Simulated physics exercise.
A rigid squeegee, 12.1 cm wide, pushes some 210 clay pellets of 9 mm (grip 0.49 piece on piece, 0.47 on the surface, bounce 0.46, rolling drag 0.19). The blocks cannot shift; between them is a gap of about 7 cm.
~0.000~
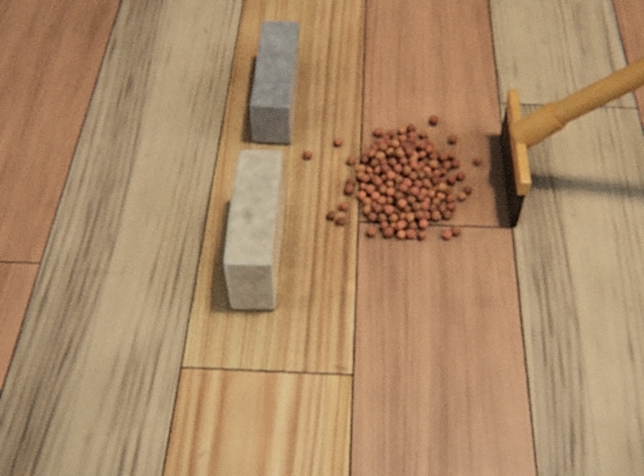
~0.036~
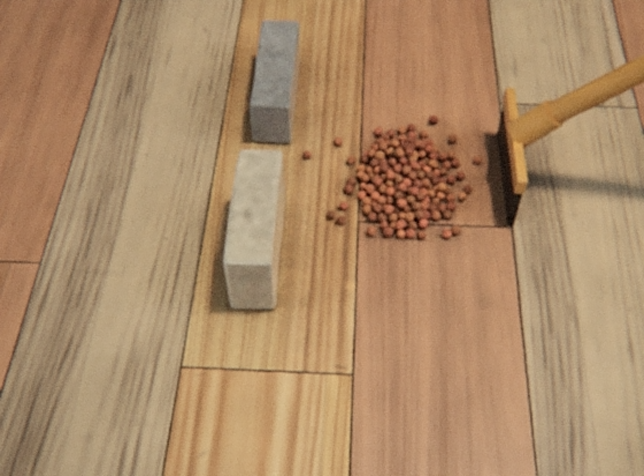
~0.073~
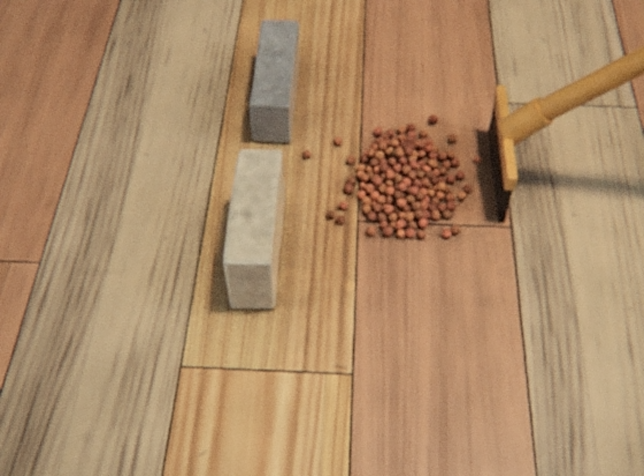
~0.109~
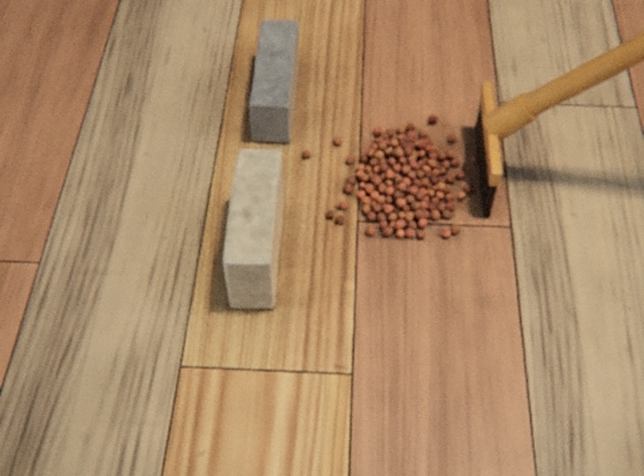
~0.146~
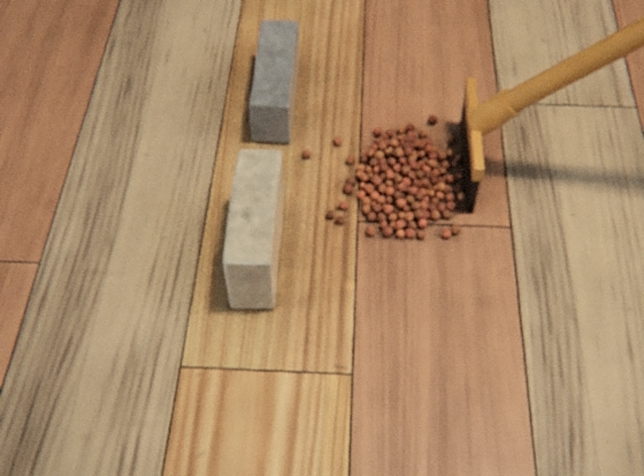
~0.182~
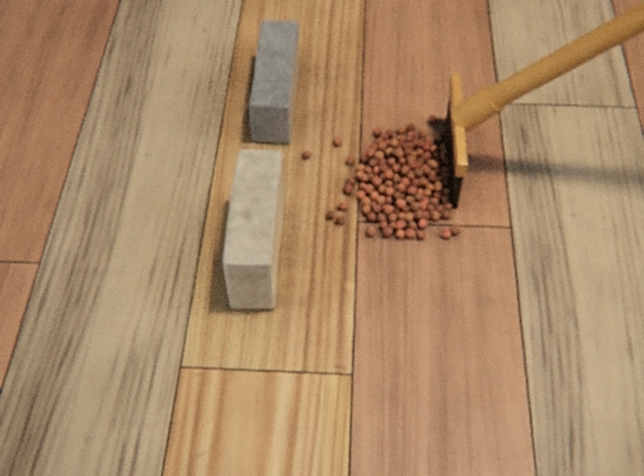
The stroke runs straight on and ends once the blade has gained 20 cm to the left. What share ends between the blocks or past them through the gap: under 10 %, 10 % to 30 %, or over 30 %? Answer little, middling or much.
In or through the gap: Middling.
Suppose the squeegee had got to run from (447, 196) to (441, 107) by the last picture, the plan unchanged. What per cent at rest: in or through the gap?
Through 30.
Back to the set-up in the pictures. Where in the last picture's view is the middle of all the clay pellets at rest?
At about (302, 180).
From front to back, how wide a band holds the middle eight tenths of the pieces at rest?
About 16 cm.
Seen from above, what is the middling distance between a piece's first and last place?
About 10 cm.
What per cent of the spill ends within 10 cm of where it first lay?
About 50 per cent.
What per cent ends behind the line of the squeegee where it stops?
Some 40 per cent.
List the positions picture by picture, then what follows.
Squeegee from (523, 188) to (511, 101); moved 0.0 cm; pieces shifted so far, 0; middle of the spill at (407, 170); block at (254, 203); block at (275, 61), in the first frame.
Squeegee from (520, 187) to (509, 99); moved 0.3 cm; pieces shifted so far, 0; middle of the spill at (407, 170), in the second frame.
Squeegee from (510, 184) to (499, 97); moved 1.2 cm; pieces shifted so far, 0; middle of the spill at (406, 170), in the third frame.
Squeegee from (495, 179) to (485, 93); moved 2.6 cm; pieces shifted so far, 1; middle of the spill at (406, 170), in the fourth frame.
Squeegee from (478, 174) to (469, 89); moved 4.2 cm; pieces shifted so far, 2; middle of the spill at (406, 170), in the fifth frame.
Squeegee from (461, 170) to (454, 85); moved 5.8 cm; pieces shifted so far, 22; middle of the spill at (405, 170); block at (254, 202); block at (274, 61). Its speed is about 0.44 m/s, heading 19 degrees away from the viewer, in the sixth frame.
Then, at 0.39 s, squeegee 15 cm from its start, spill 14 cm wide; held up before the blocks 100 %.
Then, at 0.60 s, squeegee 21 cm from its start, spill 19 cm wide; in or through the gap 20 %, held up before the blocks 80 %.
Then, at 0.77 s, squeegee 21 cm from its start, spill 20 cm wide; in or through the gap 20 %, held up before the blocks 80 %.
At rest (1.1 s), in or through the gap 20 %, round the near block 0 %, round the far block 0 %, held up before the blocks 80 %.
